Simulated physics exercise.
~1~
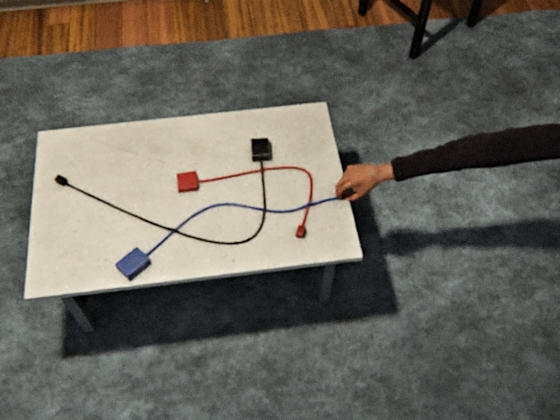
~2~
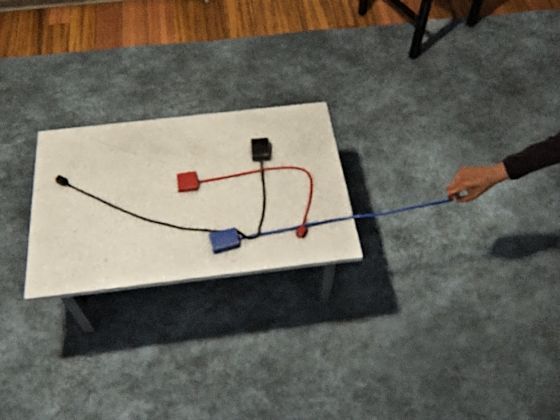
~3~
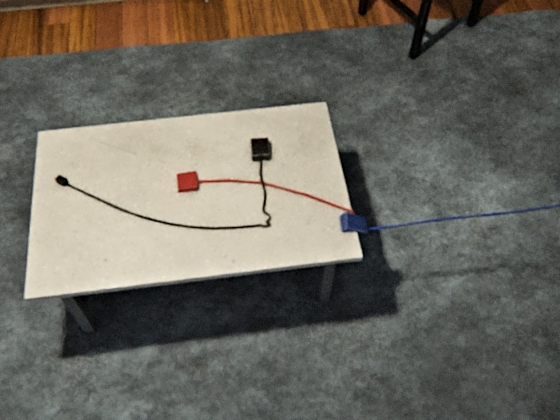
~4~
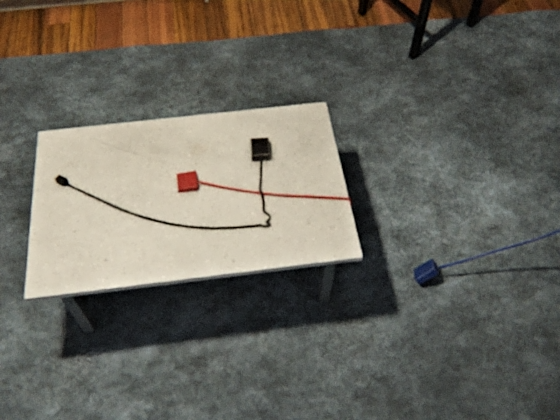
We see three tangled leads with chargers on a white table as a hand pulls the blue one off to the right, its charger sliding across and dropping off the edge, while the red lead's plug end is dragged over the side and the black and red chargers stay put.
